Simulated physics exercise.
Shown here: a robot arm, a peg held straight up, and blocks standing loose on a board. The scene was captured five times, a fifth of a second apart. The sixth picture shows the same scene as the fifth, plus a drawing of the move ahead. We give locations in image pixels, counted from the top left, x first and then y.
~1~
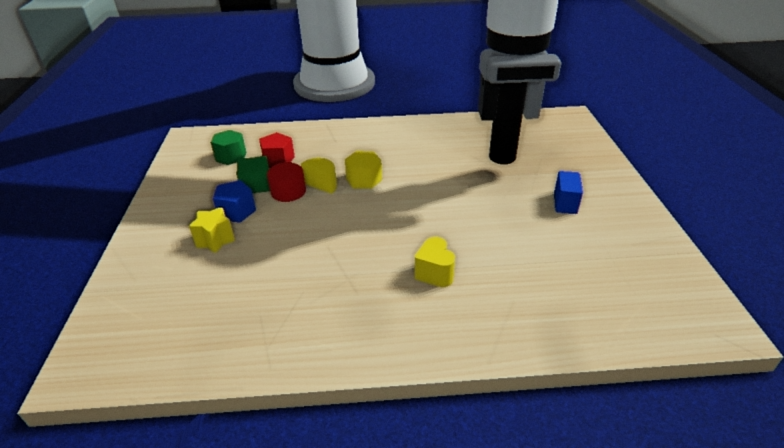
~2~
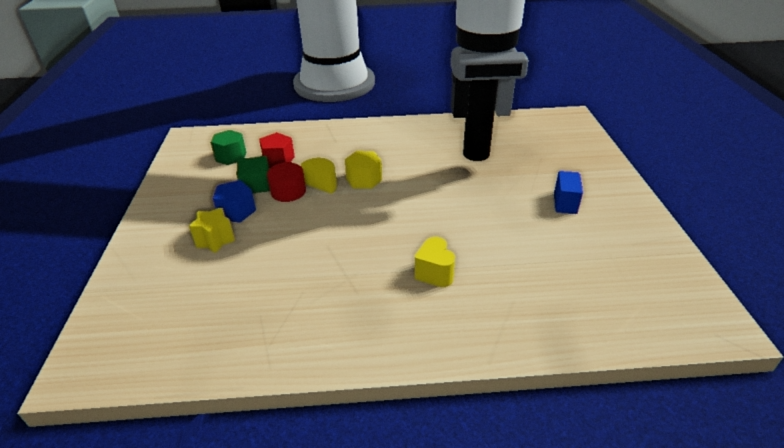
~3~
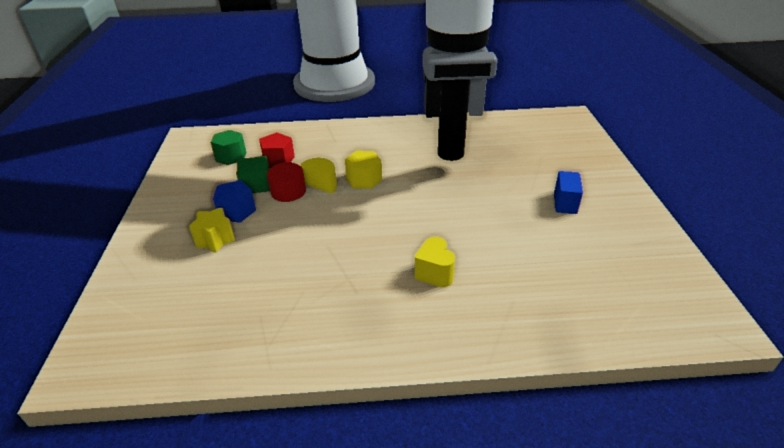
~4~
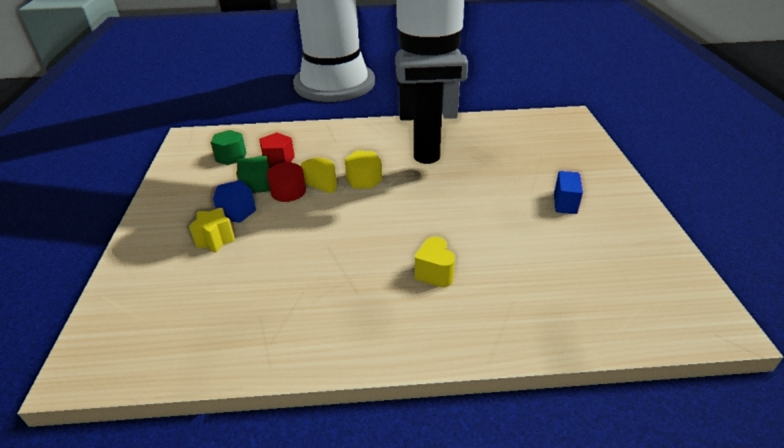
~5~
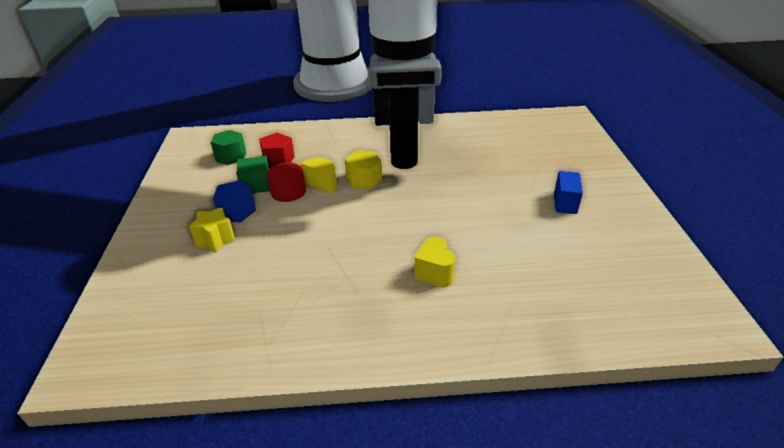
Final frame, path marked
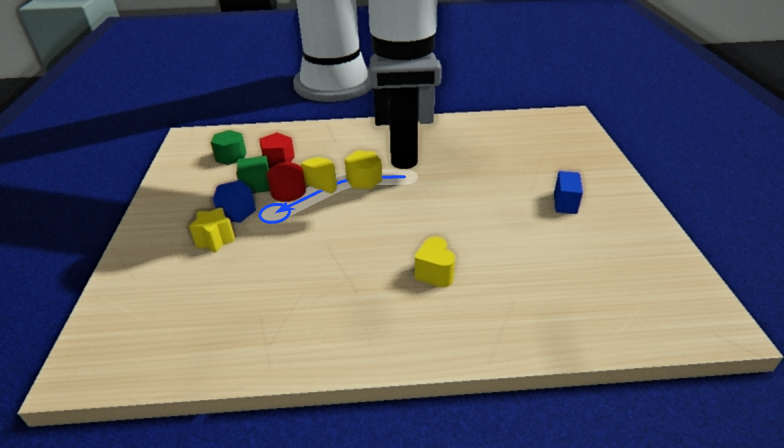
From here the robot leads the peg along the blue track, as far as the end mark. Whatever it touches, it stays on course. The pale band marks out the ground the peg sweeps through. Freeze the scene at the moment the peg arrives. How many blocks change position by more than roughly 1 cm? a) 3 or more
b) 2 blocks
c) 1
a - 3 or more.
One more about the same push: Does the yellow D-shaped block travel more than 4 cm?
Answer: Yes.
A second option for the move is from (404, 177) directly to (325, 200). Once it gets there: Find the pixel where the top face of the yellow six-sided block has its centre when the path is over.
Its top centre is at about (321, 162).
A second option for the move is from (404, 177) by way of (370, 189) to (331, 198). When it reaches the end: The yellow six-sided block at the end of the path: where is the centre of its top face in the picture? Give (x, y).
I'd expect the centre of its top face to be at (320, 161).
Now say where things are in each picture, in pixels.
Peg tip (502, 158); block tops, yellow star (209, 218); green four-sided block (251, 164); red cylinder (285, 171); yellow D-shaped block (320, 164); yellow six-sided block (363, 159), in the first frame.
Peg (476, 155); blocks unchanged, in the second frame.
Peg (451, 154); blocks unchanged, in the third frame.
Peg (427, 157); blocks unchanged, in the fourth frame.
Peg (404, 162); yellow star (209, 218); green four-sided block (251, 164); red cylinder (285, 171); yellow D-shaped block (320, 164); yellow six-sided block (363, 159), in the fifth frame.
Path on the board, from (404, 177) by way of (358, 178) and (316, 193) to (275, 213).
The first path, step by step. One third of the way, peg (356, 164); green four-sided block (245, 166), turned 30° clockwise; red cylinder (273, 172); yellow D-shaped block (296, 162), turned 15° clockwise; yellow six-sided block (325, 160), turned 15° clockwise.
Two thirds of the way, peg (314, 178); green four-sided block (237, 166), turned 50° clockwise; red cylinder (263, 175); yellow D-shaped block (263, 156); yellow six-sided block (295, 161), turned 65° clockwise.
At the end, peg (272, 198); yellow star in place; green four-sided block (236, 166), turned 45° clockwise; red cylinder (259, 175); yellow D-shaped block (263, 156); yellow six-sided block (294, 161), turned 70° clockwise.
